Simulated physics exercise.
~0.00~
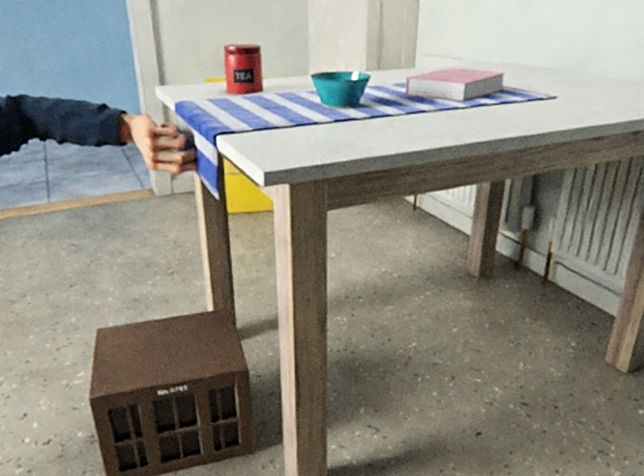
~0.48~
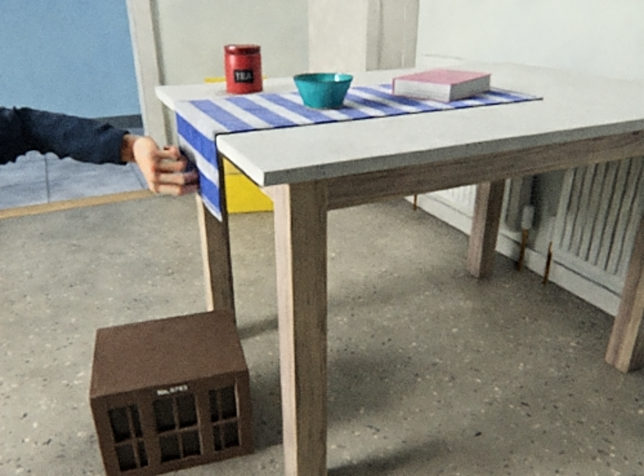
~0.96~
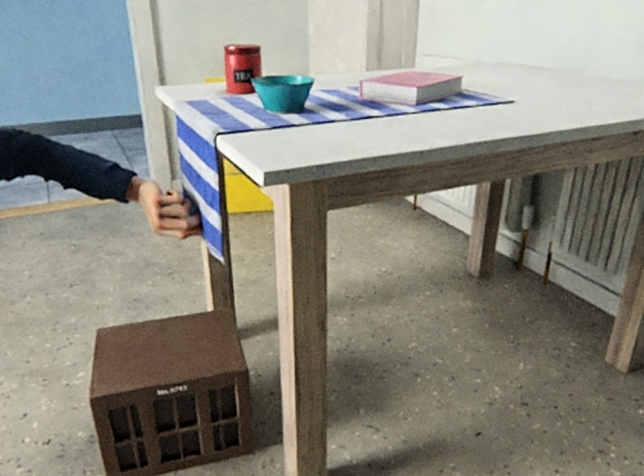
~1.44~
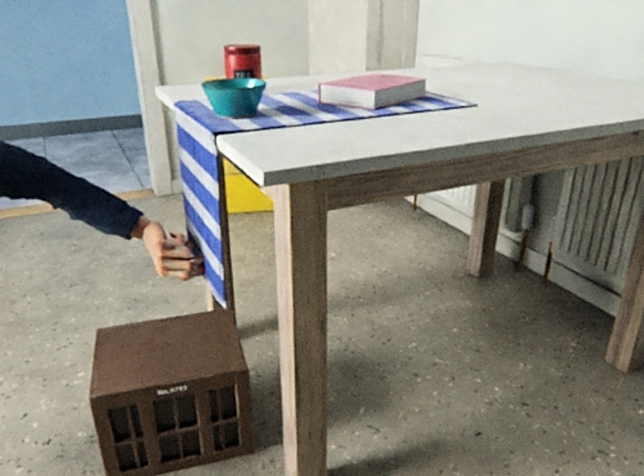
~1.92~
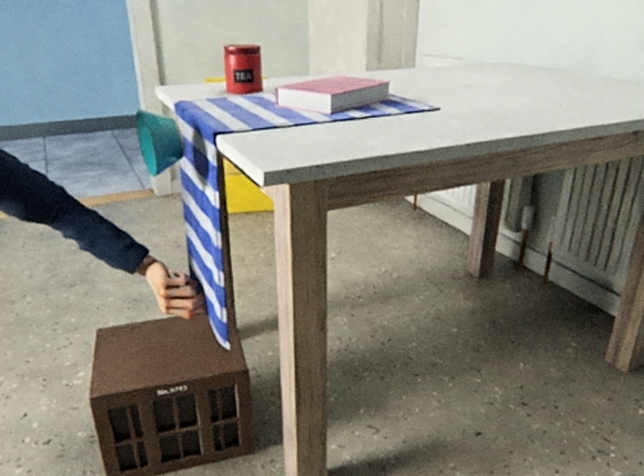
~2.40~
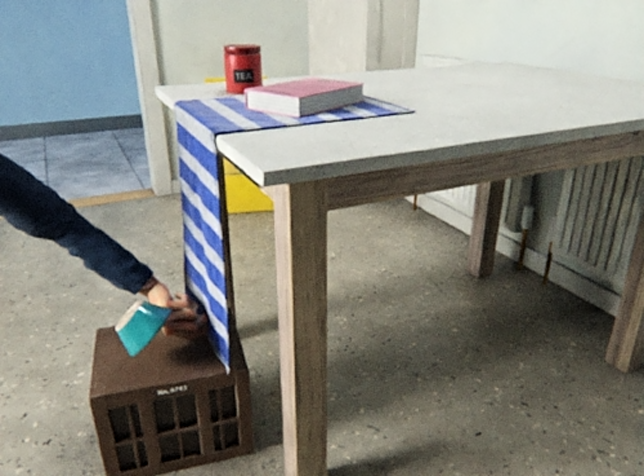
On a pale table, a hand pulling a striped blue scarf down toward a crate, tipping off a turquoise bowl, red jar staying.
